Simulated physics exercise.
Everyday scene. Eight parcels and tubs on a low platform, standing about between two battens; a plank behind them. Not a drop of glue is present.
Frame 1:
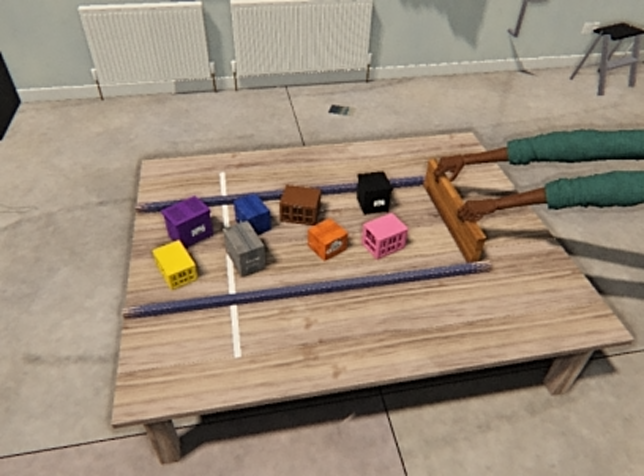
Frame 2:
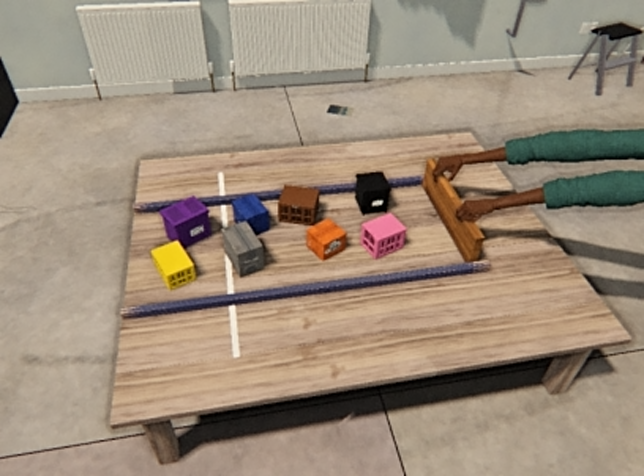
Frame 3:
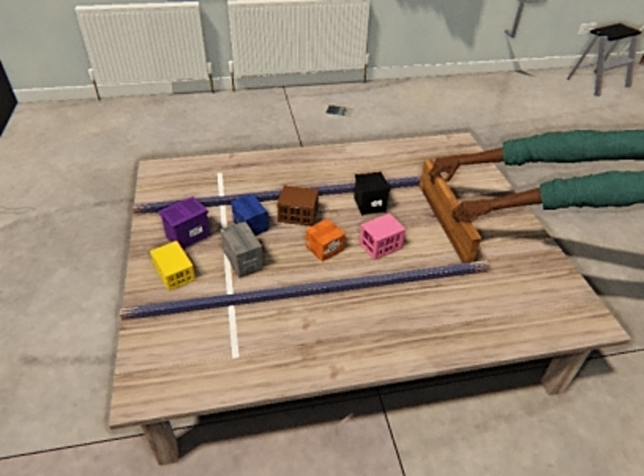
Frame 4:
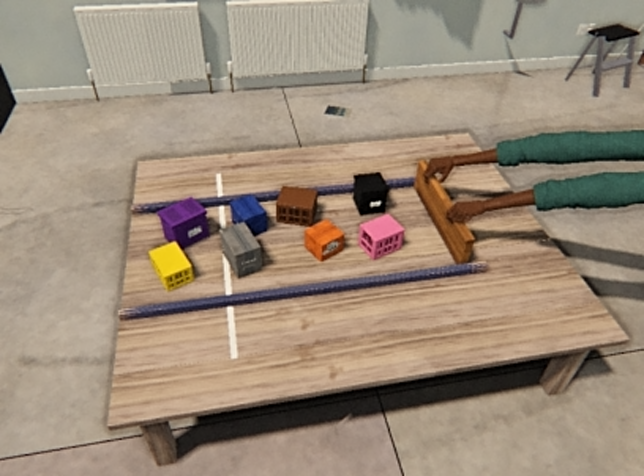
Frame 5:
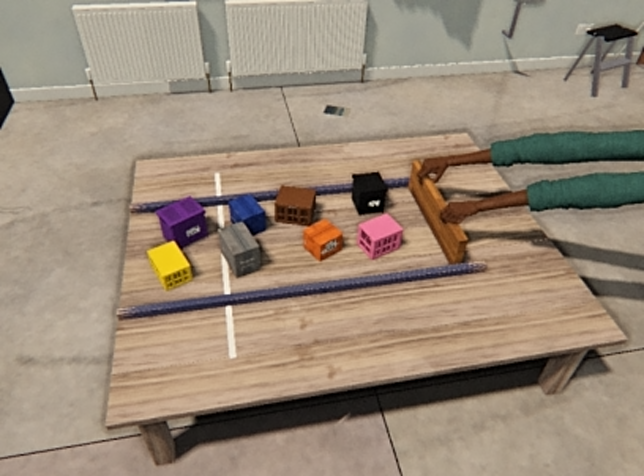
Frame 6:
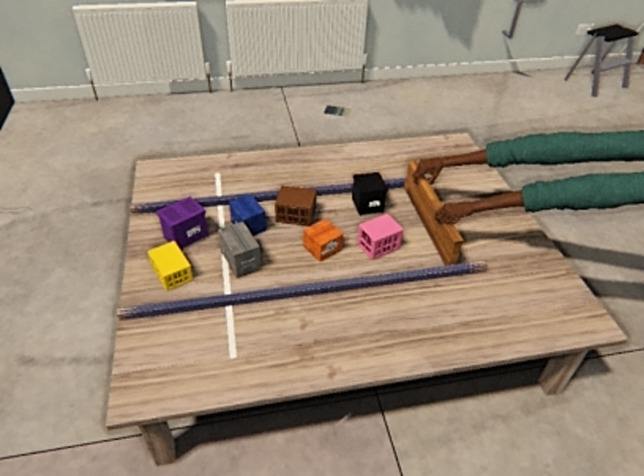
A wooden plank, held by two green-sleeved arms, slides slightly left behind the coloured boxes.
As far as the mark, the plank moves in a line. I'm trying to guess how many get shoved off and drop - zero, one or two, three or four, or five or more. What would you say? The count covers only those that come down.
I would say one or two.
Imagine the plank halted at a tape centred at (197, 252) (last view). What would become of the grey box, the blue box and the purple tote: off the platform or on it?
The grey box is gone, the blue box is gone, the purple tote is gone.
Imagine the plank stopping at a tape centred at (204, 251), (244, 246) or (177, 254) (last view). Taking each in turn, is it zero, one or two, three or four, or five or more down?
First either three or four, then not one, then at least five.
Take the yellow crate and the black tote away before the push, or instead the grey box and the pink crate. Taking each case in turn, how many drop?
Fallen: 0 in the first try, 1 in the other.
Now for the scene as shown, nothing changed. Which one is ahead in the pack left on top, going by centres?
Blue box.
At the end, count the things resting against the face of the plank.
The figure is 2.
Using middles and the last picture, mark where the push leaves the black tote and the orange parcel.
Black tote at about (206, 210), orange parcel at about (172, 254).
Soon after, none off yet; yellow crate at rest near (170, 266); purple tote at rest near (184, 224); grey box at rest near (240, 250).
Then, none off yet; yellow crate at rest near (170, 266); purple tote moved a little near (175, 225); grey box moved a little near (219, 252).
By the end, the number that fall off is one or two; fallen, purple tote and yellow crate.
